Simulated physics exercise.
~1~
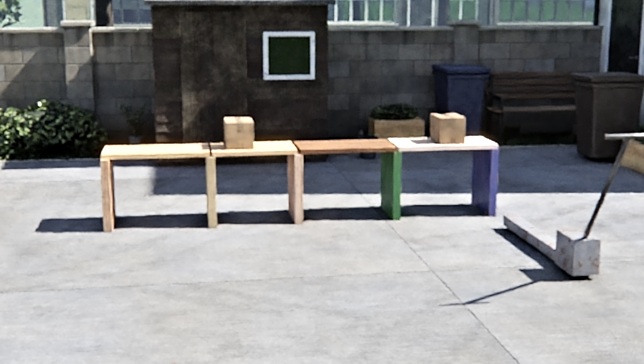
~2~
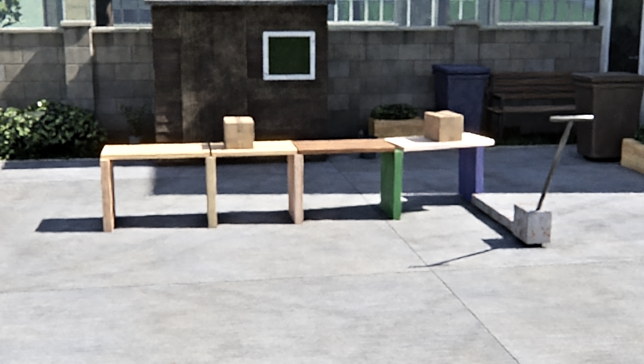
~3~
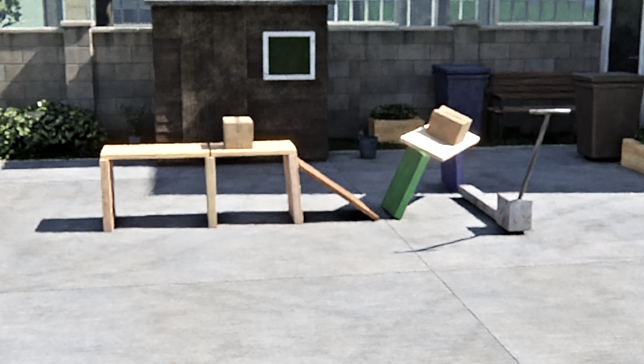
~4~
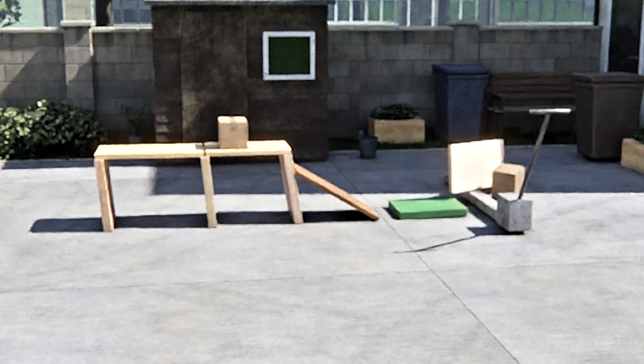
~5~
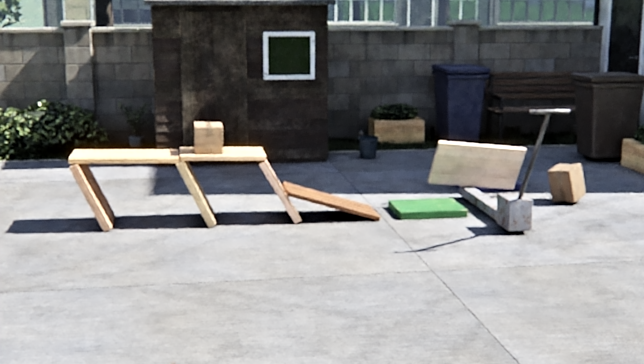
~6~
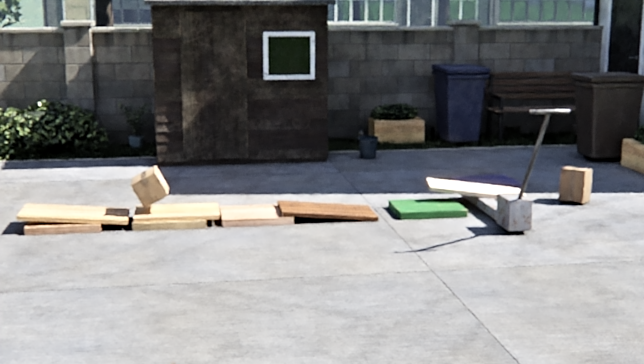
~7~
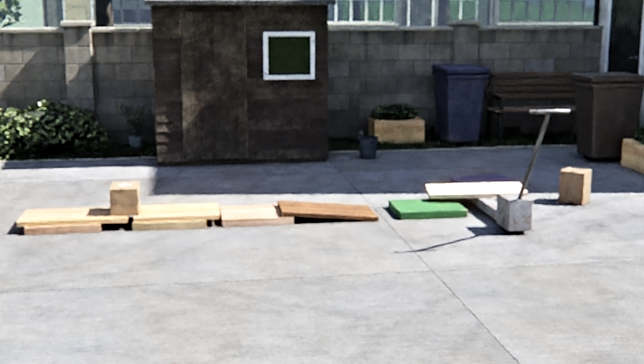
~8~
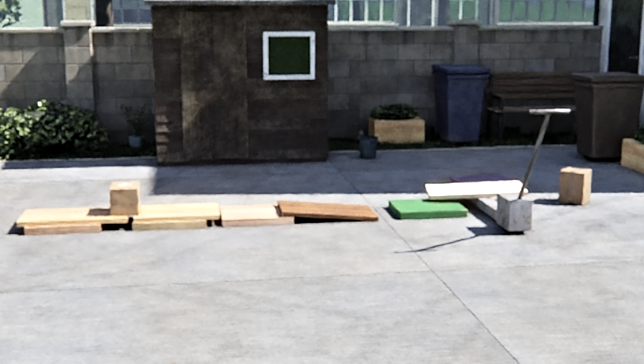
A row of boards on upright slabs collapses flat after a jack pushes the blue upright.
